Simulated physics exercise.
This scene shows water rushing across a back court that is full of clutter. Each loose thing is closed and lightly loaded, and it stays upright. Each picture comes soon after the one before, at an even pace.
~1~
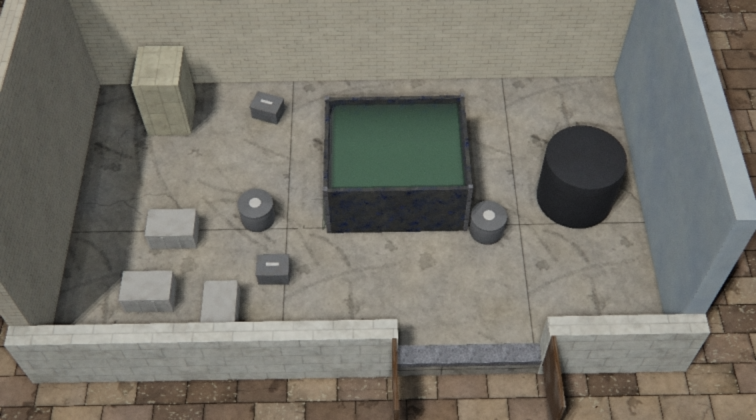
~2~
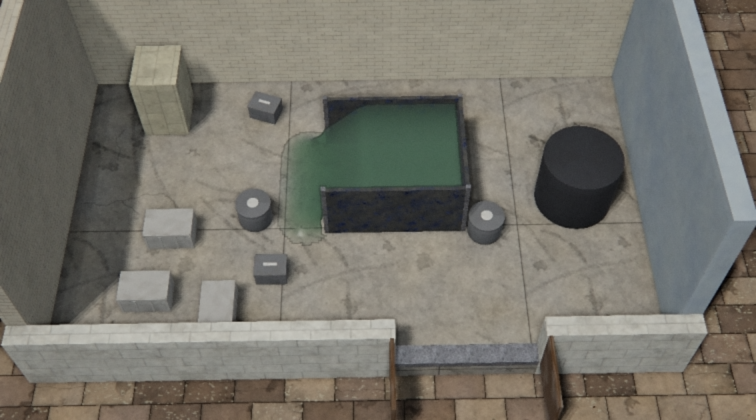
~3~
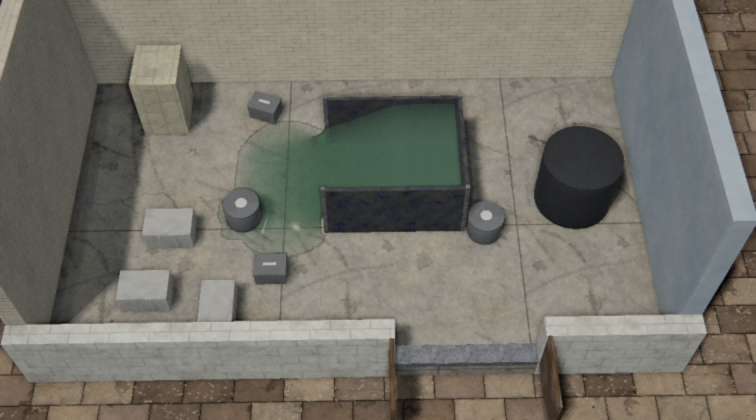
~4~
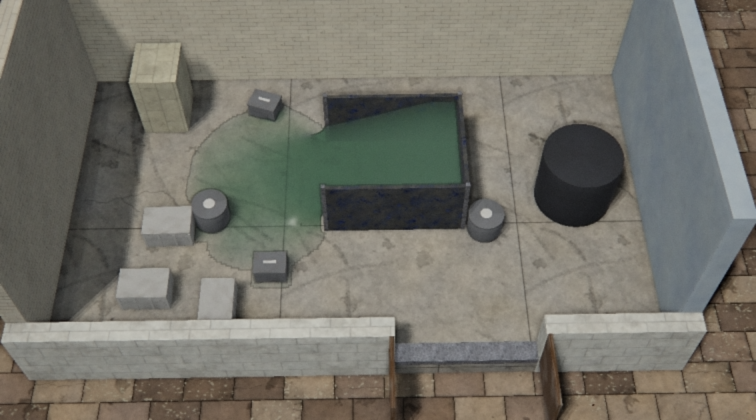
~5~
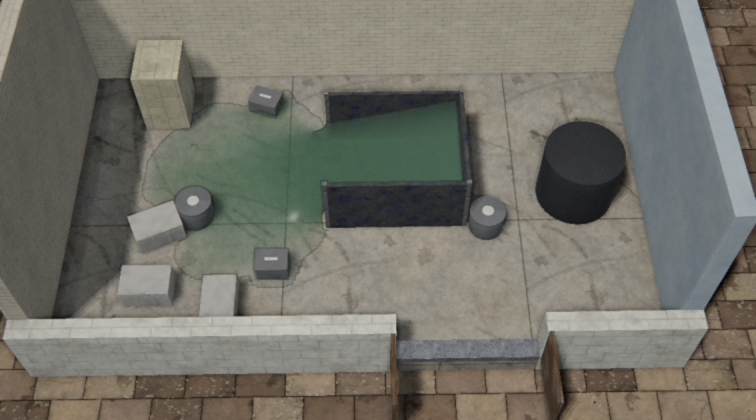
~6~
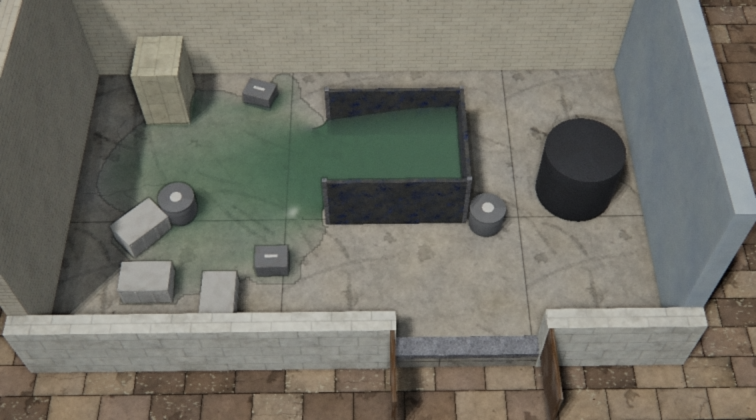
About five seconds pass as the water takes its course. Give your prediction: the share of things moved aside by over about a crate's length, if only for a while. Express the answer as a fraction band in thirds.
Fraction band: 2/3 or more.
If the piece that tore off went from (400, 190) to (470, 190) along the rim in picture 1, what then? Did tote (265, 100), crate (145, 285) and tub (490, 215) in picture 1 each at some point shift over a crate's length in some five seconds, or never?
Falls short, travels that far, falls short.
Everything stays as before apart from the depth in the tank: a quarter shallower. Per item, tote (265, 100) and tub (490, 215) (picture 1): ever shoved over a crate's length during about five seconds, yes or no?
The first comes out carried that far, the second not the full distance.
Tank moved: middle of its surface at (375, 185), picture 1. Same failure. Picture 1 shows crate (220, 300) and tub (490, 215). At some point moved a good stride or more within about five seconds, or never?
First: Covered that distance. Second: Stayed short.
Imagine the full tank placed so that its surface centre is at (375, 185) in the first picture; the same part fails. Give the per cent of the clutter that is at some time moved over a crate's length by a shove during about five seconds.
Roughly 90 in a hundred.
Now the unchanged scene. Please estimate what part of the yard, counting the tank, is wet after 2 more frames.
Reading: About 40 %.
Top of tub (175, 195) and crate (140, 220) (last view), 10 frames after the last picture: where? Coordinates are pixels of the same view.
(70, 219) and (60, 257), about.
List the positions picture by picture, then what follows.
In the first frame, a tub at (255, 203) rests on the ground; a crate at (171, 222), on the bottom; 0 of 7 have shifted.
In the second frame, a tub at (253, 203) rests on the ground; a crate at (168, 222), on the bottom; 0 of 7 have shifted.
In the third frame, a tub at (241, 203) rests on the ground, close to its start; a crate at (168, 221) rests on the ground; 1 of 7 have shifted.
In the fourth frame, a tub at (209, 204), on the bottom, a stride from its start; a crate at (167, 220) rests on the ground; 1 of 7 have shifted.
In the fifth frame, a tub at (193, 201), on the bottom, a stride from its start; a crate at (155, 220) rests on the ground, close to its start; 2 of 7 have shifted.
In the sixth frame, a tub at (176, 197) floats, a stride from its start; a crate at (139, 221), on the bottom, a stride from its start; 3 of 7 have shifted.
A moment on, 3 of 7 are well off their spots; 1 afloat.
Next, 4 of 7 are well off their spots; 4 afloat.
Later, 6 of 7 are well off their spots; 4 afloat.
In the end, 6 of 7 are well off their spots, and 6 have been at some point; 6 afloat.
